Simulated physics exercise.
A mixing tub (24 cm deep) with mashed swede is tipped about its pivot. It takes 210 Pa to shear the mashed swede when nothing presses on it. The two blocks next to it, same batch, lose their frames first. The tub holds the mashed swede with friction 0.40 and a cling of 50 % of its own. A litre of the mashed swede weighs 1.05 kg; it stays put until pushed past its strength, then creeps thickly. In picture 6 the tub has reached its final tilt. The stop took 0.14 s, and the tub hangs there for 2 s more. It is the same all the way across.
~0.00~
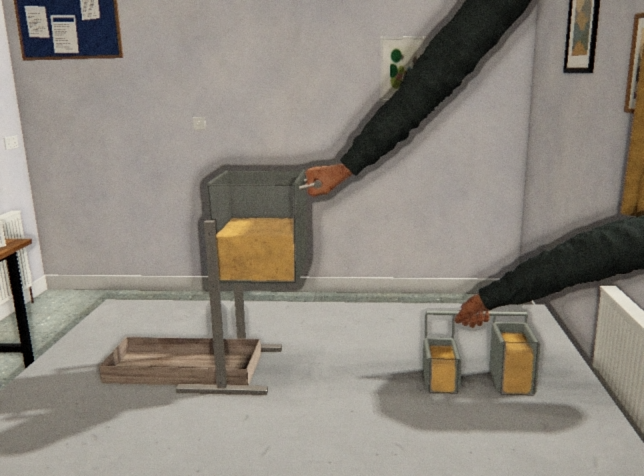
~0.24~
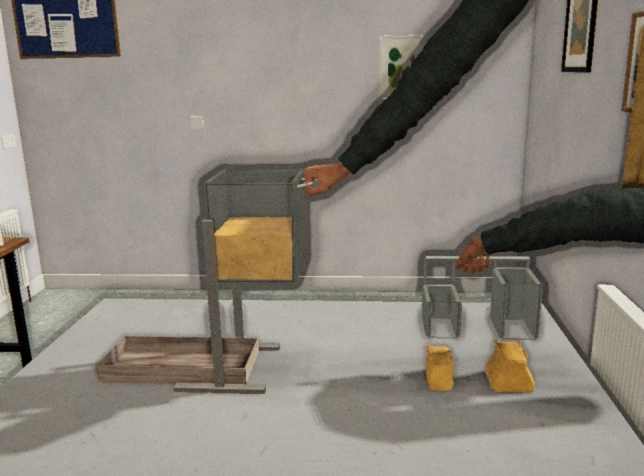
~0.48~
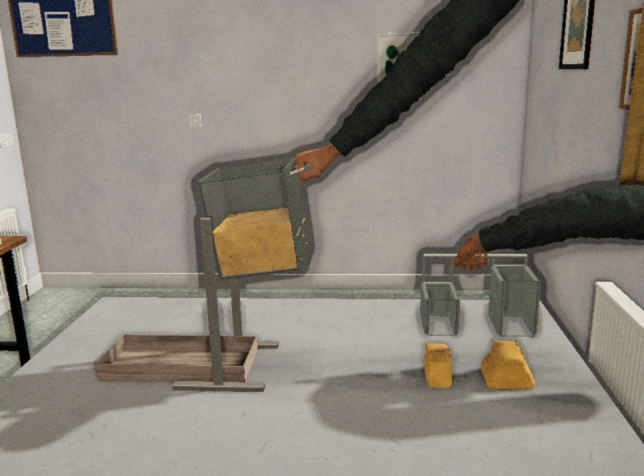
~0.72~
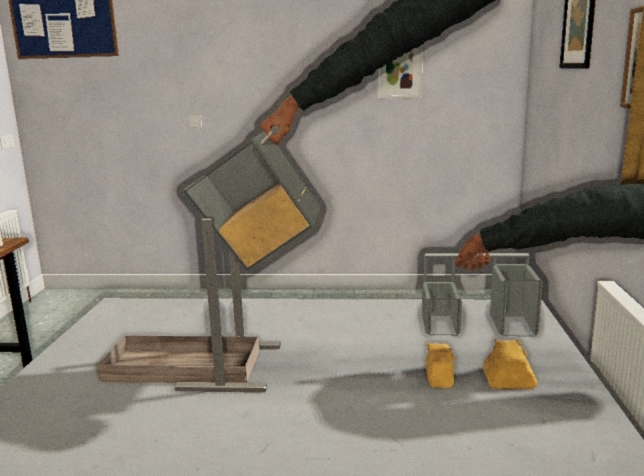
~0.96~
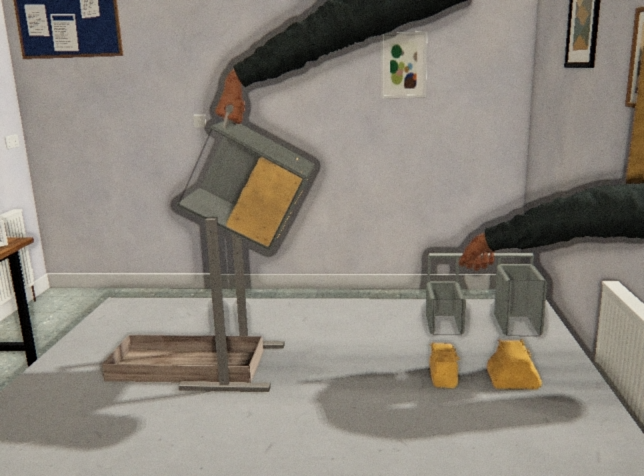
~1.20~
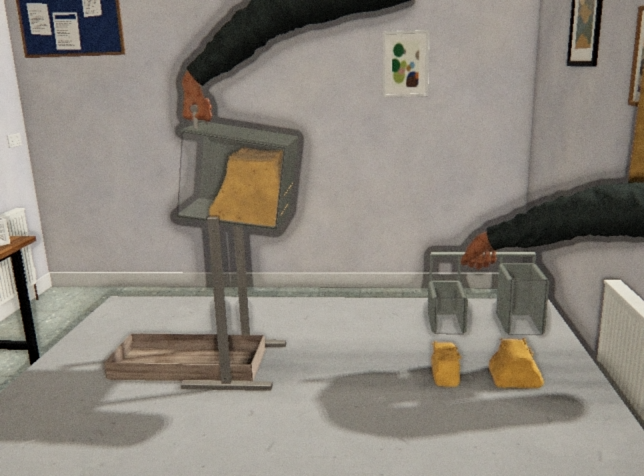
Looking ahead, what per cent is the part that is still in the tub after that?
Close to 100 per cent.
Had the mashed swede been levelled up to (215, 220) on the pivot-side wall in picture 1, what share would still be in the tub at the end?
In that case some 85 per cent.
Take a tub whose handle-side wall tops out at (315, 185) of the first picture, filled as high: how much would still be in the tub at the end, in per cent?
It would be near 90 %.
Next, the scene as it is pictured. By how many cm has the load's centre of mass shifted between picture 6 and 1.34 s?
Some 2 cm.
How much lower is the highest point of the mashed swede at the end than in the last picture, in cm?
Some 3 cm.
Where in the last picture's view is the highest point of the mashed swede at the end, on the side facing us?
Near (255, 172).
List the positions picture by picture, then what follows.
Handle-side rim at (293, 184), tilt 0 degrees; top of the mashed swede at (284, 236); blocks stand 7.7 cm, 12 cm (left to right), in the first picture.
Handle-side rim at (291, 183), tilt 0 degrees; top of the mashed swede at (282, 235); blocks stand 7.5 cm, 9.3 cm (left to right), in the second picture.
Handle-side rim at (282, 171), tilt 7 degrees; top of the mashed swede at (285, 224); blocks stand 7.4 cm, 8.8 cm (left to right), in the third picture.
Handle-side rim at (251, 142), tilt 34 degrees; top of the mashed swede at (279, 190); blocks stand 7.4 cm, 8.7 cm (left to right), in the fourth picture.
Handle-side rim at (211, 130), tilt 62 degrees; top of the mashed swede at (262, 160); blocks stand 7.4 cm, 8.7 cm (left to right), in the fifth picture.
Handle-side rim at (182, 133), tilt 81 degrees; top of the mashed swede at (233, 159); blocks stand 7.4 cm, 8.7 cm (left to right), in the sixth picture.
After 1.34 s, the tub is at 81 degrees and holds 100 %.
After 1.51 s, the tub is at 81 degrees and holds 100 %.
After 1.68 s, the tub is at 81 degrees and holds 100 %.
After 1.85 s, the tub is at 81 degrees and holds 100 %.
After 3.20 s, at the end, the tub is at 81 degrees and holds 100 %.
